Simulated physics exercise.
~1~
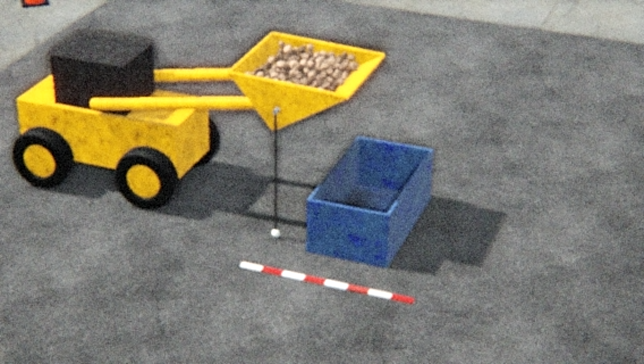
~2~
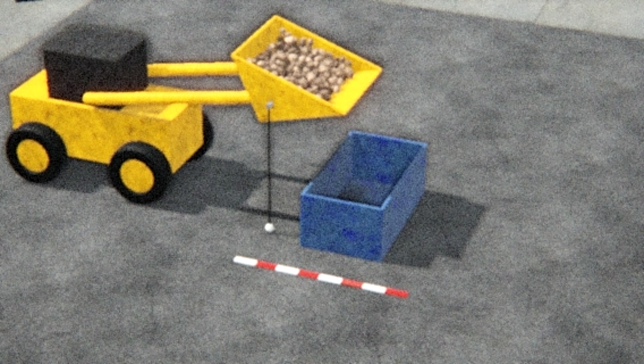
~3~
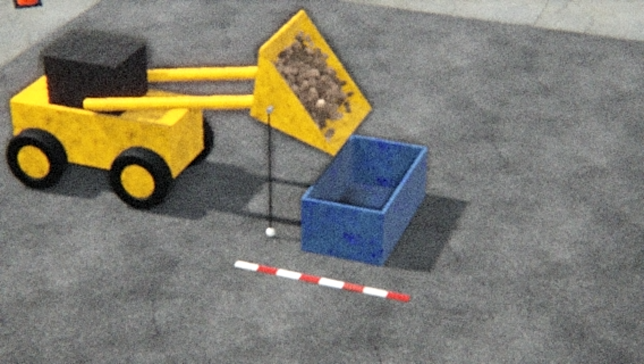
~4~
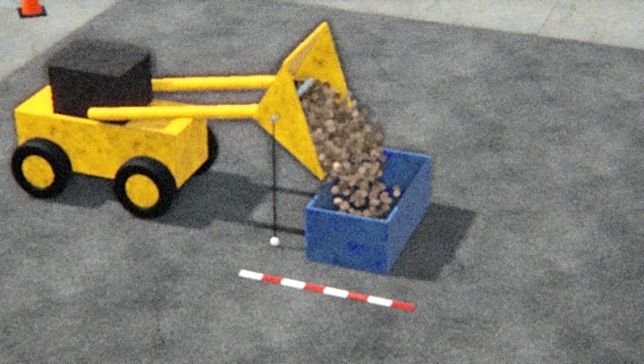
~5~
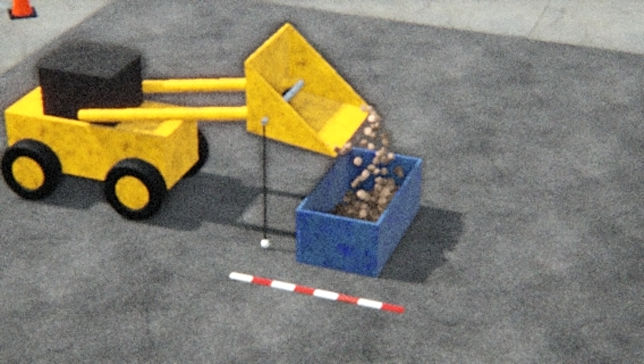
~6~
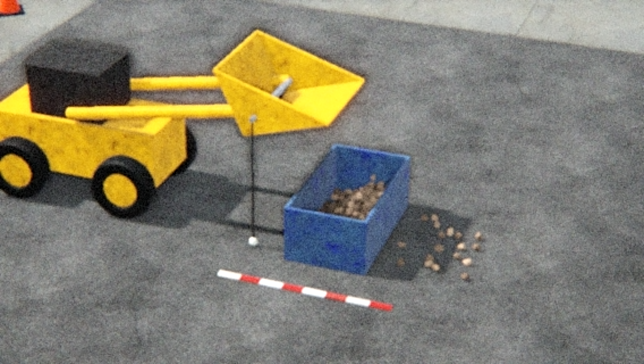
A yellow toy-like loader with a black block on top stands at the left of a grey paved yard, seen from above at a slight sway, holding a bucketful of brownish crushed rock. A blue open bin waits in front of it, with a red and white striped bar on the ground nearby. The bucket tips forward steadily, and the stones slide toward its lip, then pour into the bin in a thick stream. As the bucket tilts back, the last stones trickle down. Finally the bucket is empty, most stones lie in the bin, and a few are scattered on the ground to its right.
